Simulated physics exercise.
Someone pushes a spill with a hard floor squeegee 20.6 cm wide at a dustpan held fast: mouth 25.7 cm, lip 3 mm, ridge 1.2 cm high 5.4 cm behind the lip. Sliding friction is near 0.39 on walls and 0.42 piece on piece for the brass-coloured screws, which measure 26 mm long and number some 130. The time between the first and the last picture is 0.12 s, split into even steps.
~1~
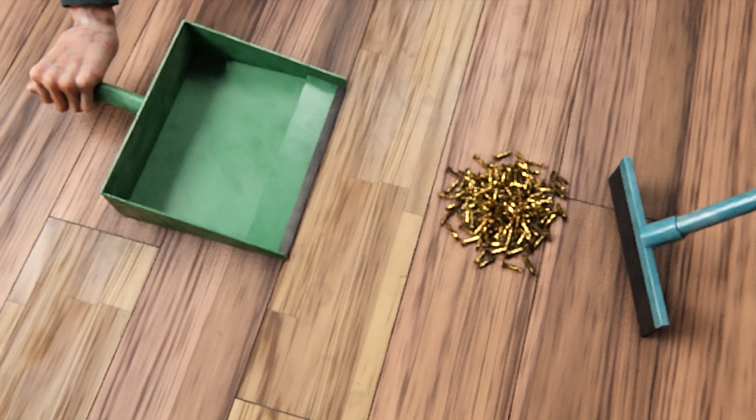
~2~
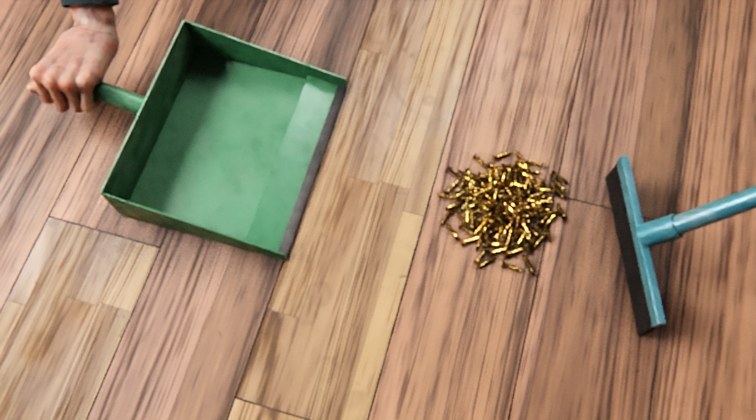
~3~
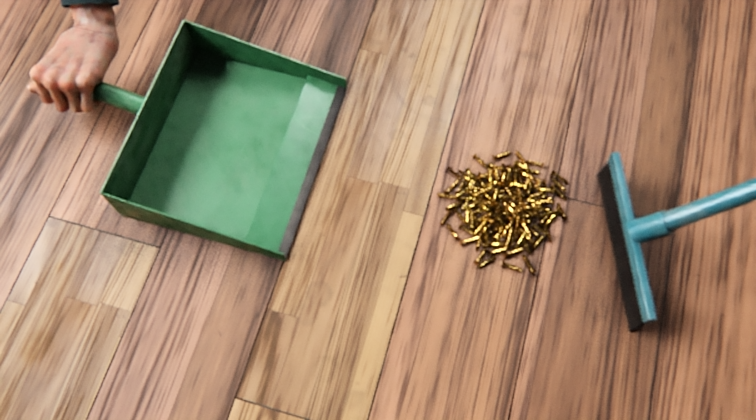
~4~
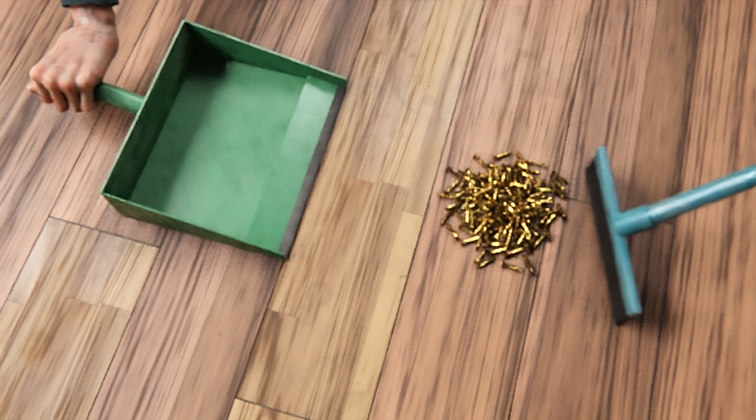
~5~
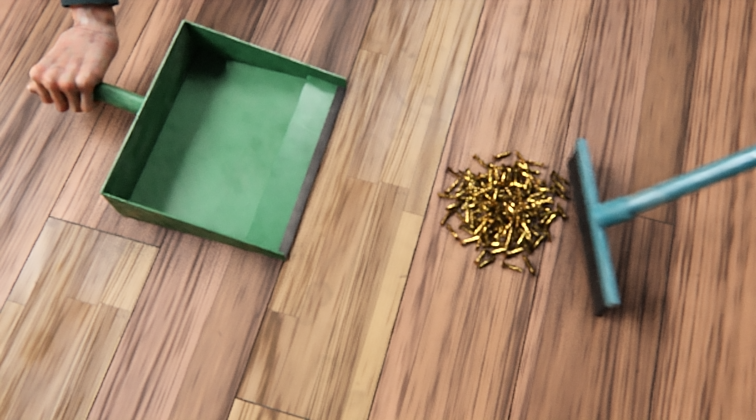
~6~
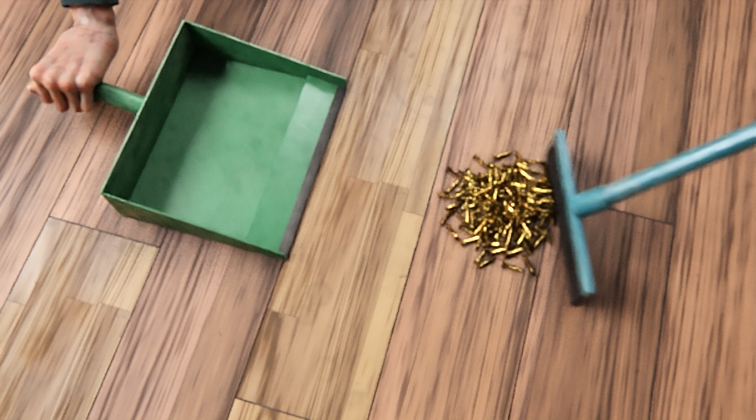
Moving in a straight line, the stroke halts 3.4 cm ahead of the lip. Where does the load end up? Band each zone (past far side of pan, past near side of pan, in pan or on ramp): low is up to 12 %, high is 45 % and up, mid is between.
Far side low, near side low, pan mid.
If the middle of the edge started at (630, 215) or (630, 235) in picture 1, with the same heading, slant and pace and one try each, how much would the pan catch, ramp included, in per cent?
I'd put it near 20 per cent for the first and near 25 per cent for the second.
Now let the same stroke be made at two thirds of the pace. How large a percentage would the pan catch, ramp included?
Near 5 %.
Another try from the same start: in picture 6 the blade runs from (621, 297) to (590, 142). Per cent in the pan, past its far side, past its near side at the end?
Pan 0 % / far 5 % / near 0 %.
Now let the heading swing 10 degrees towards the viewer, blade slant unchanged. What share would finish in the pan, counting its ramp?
I'd put it at close to 35 percent.
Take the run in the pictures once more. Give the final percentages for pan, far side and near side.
The far side gets 0, the near side 5 and the pan 30.
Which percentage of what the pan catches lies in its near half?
Something like 40 per cent of the catch.
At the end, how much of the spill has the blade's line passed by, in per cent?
About 0 percent.
Then, 0.12 s after the last picture, middle of the blade 18 cm from the lip; 0 % over the lip, far side 0 %, near side 0 %.
Then, 0.21 s after the last picture, middle of the blade 9 cm from the lip; 0 % over the lip, far side 0 %, near side 0 %.
Then, 0.43 s after the last picture, middle of the blade 7 cm from the lip; 30 % over the lip, far side 0 %, near side 5 %.
In the end, far side 0 %, near side 5 %, pan 30 %, in front of the lip or behind the blade 65 %.
